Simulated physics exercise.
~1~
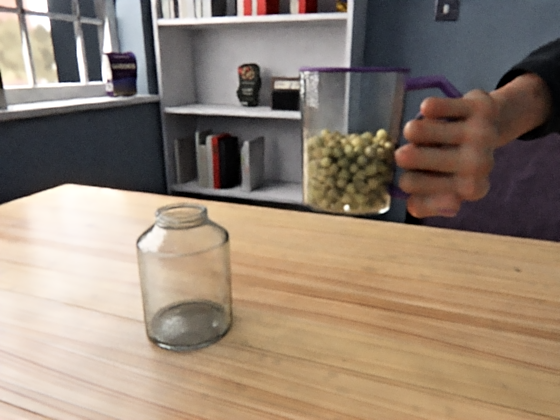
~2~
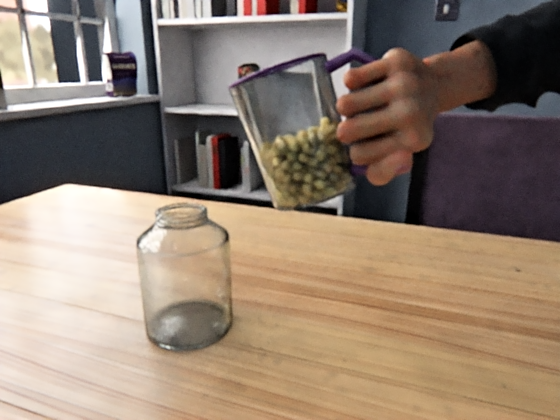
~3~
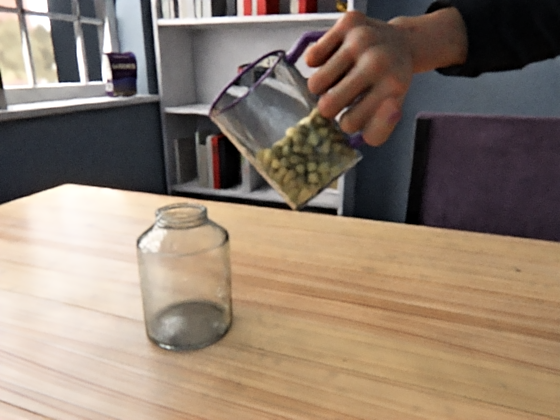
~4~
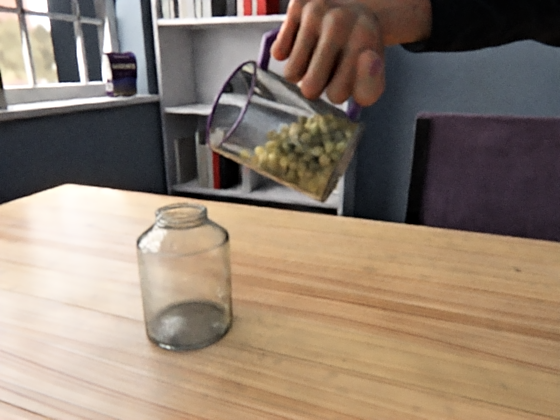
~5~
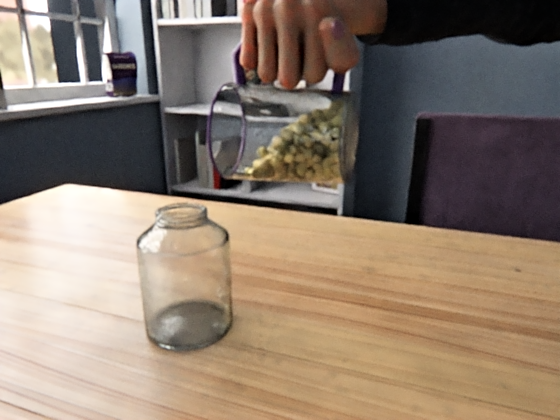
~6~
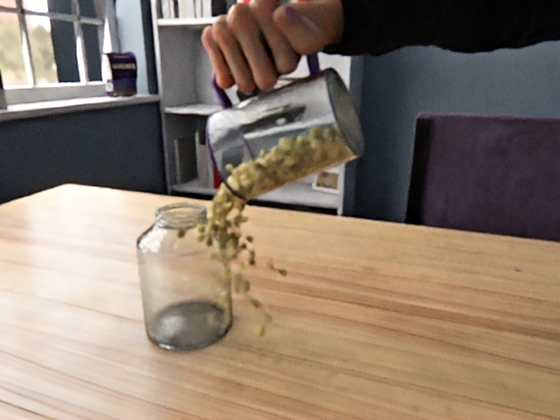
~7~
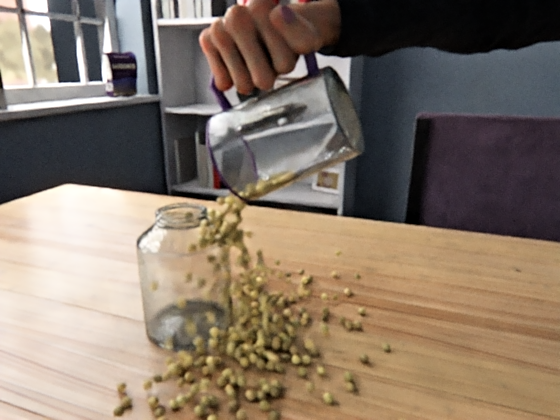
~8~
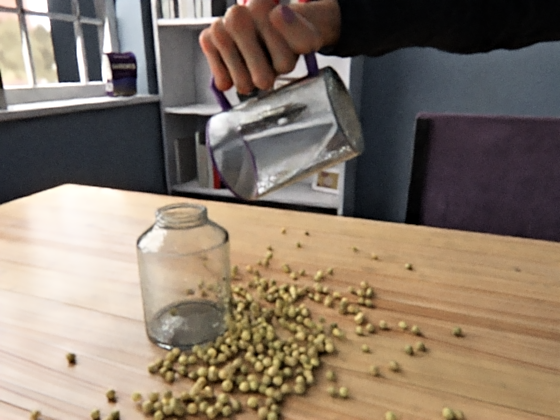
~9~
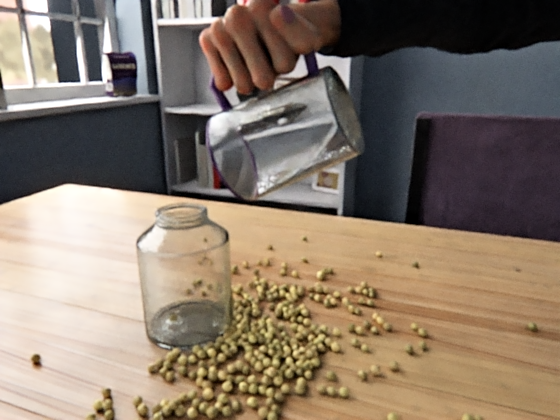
Soya beans pouring from a hand-tilted clear cup, missing the glass jar and scattering across the wooden table, leaving the jar empty.
